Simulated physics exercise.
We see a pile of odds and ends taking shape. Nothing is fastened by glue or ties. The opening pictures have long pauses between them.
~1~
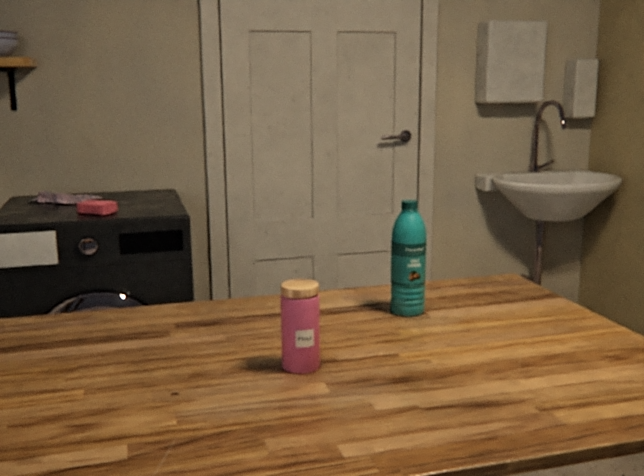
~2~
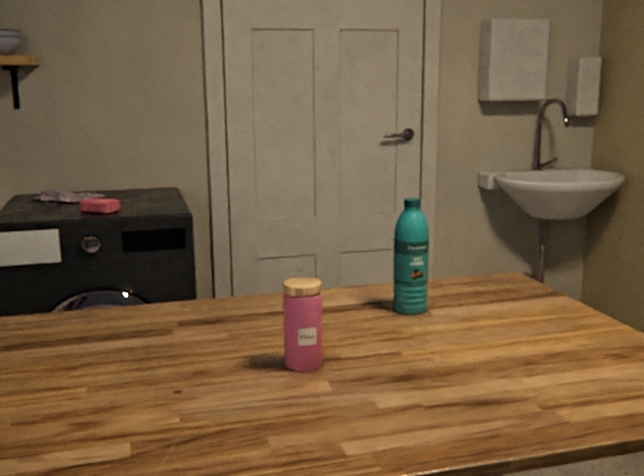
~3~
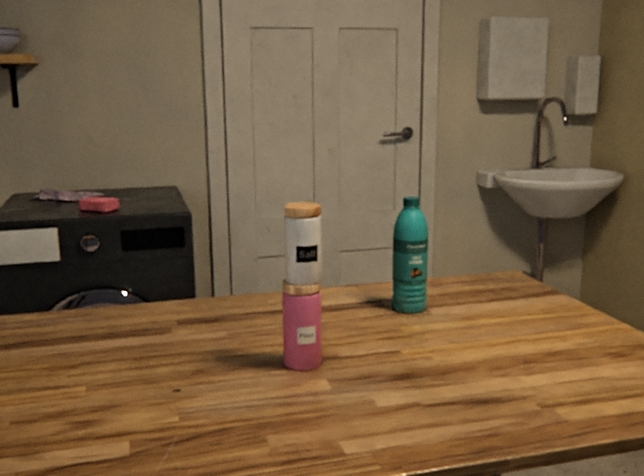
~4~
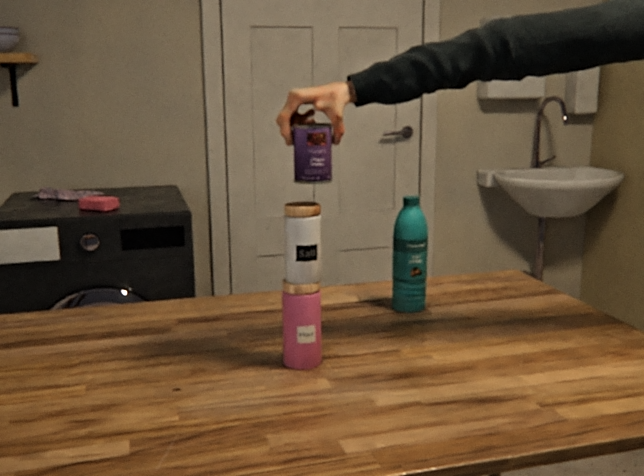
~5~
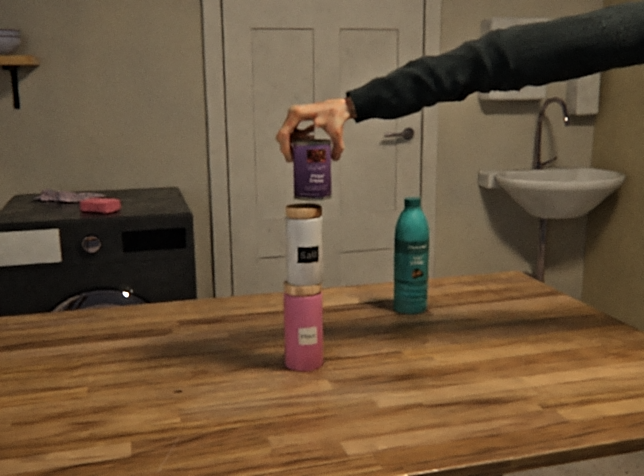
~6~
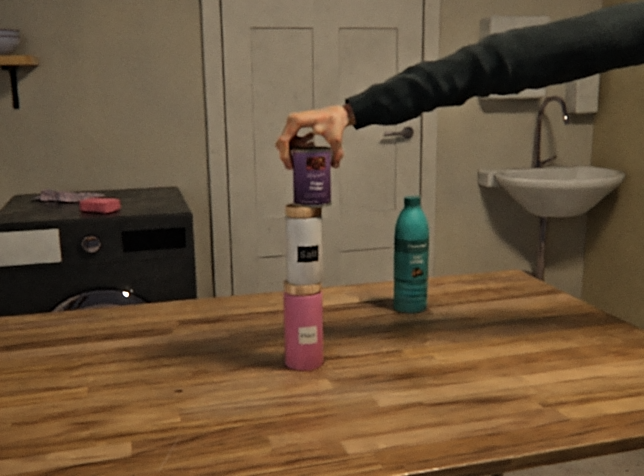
A white jar with a wooden lid appears on top of the pink jar, which at first stands on the wooden table near a turquoise bottle. A hand then reaches in from the right with a purple tin, lowers it onto the white jar and keeps hold of it.
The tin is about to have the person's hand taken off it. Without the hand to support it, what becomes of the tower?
The pile survives.
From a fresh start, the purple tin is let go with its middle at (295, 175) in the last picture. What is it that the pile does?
What happens next is that it remains steady.
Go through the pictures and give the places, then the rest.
The last thing is not in view yet; pink jar (300, 326), in the first picture.
The last thing is not in view yet, in the second picture.
The last thing is not in view yet; turquoise bottle (410, 254), in the third picture.
On its way; purple tin (313, 153); pink jar (302, 322), in the fourth picture.
On its way; purple tin (312, 169); white jar (304, 244), in the fifth picture.
Set down, still held; purple tin (312, 176); turquoise bottle (411, 254), in the sixth picture.
Then, 0.70 s on from there, no change.
Then, 1.60 s on from there, purple tin resting near (313, 177).
In the end, all 4 unmoved. At the end, from the last picture's camera, purple tin near (314, 177). The pile holds.
